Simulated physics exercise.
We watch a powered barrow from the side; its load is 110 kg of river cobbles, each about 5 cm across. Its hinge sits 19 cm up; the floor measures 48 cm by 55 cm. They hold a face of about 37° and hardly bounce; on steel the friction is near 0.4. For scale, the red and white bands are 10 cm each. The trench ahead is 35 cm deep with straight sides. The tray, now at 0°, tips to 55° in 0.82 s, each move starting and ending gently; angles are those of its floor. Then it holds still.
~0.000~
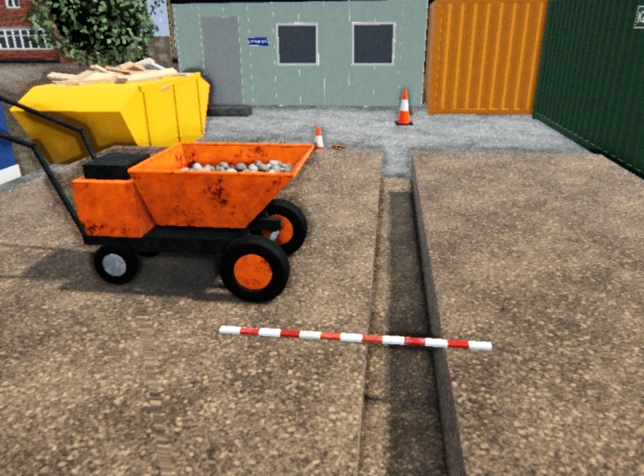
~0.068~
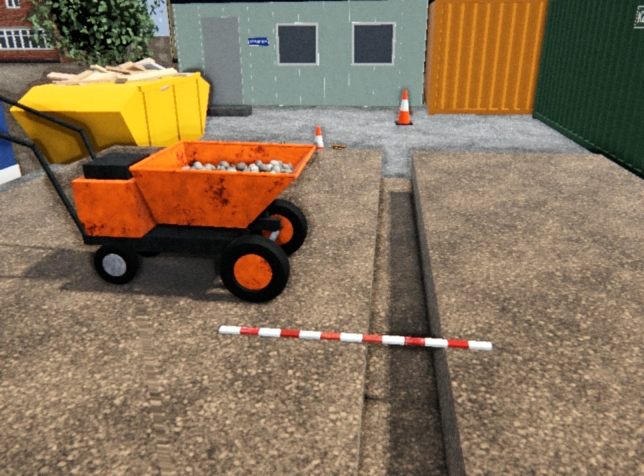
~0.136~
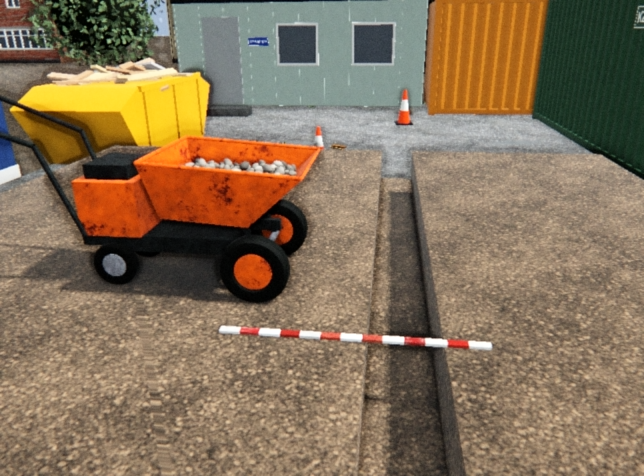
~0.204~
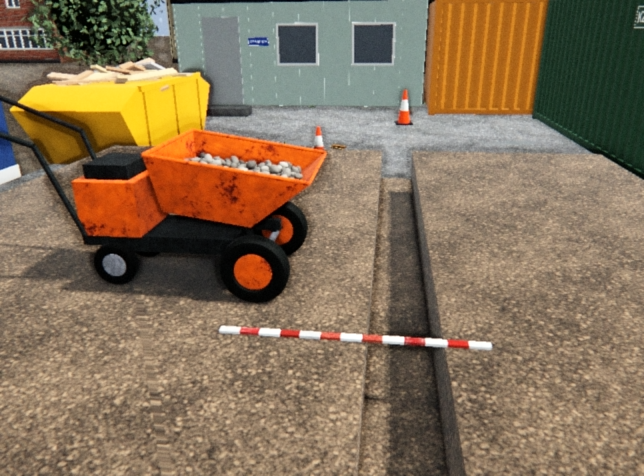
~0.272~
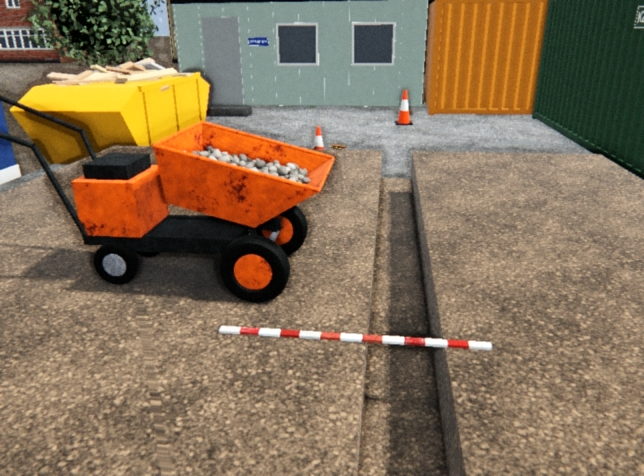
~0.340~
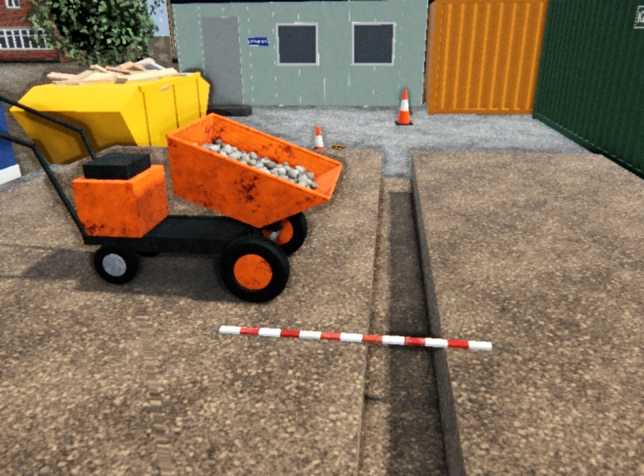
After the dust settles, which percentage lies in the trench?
Roughly 67 per cent ends in the trench.
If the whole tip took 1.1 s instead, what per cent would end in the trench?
In that case some 65 per cent.
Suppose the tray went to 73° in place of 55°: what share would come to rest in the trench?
In that case some 100 per cent.
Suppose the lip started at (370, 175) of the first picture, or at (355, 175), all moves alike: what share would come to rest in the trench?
About 20 and 35 per cent.
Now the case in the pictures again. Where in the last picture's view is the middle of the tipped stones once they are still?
Around (398, 327).
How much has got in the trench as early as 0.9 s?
Some 5 per cent.
After 0.6 s the floor is at 47°; 100 % in the tray; the foremost stones are at (338, 221).
After 0.9 s the floor is at 55°; 97 % in the tray, 3 % in the trench; the foremost stones are at (388, 245).
After 1.3 s the floor is at 55°; 69 % in the tray, 1 % short of the trench, 30 % in the trench; the foremost stones are at (437, 309).
After 3.2 s the floor is at 55°; 32 % in the tray, 1 % short of the trench, 67 % in the trench; the foremost stones are at (446, 327).
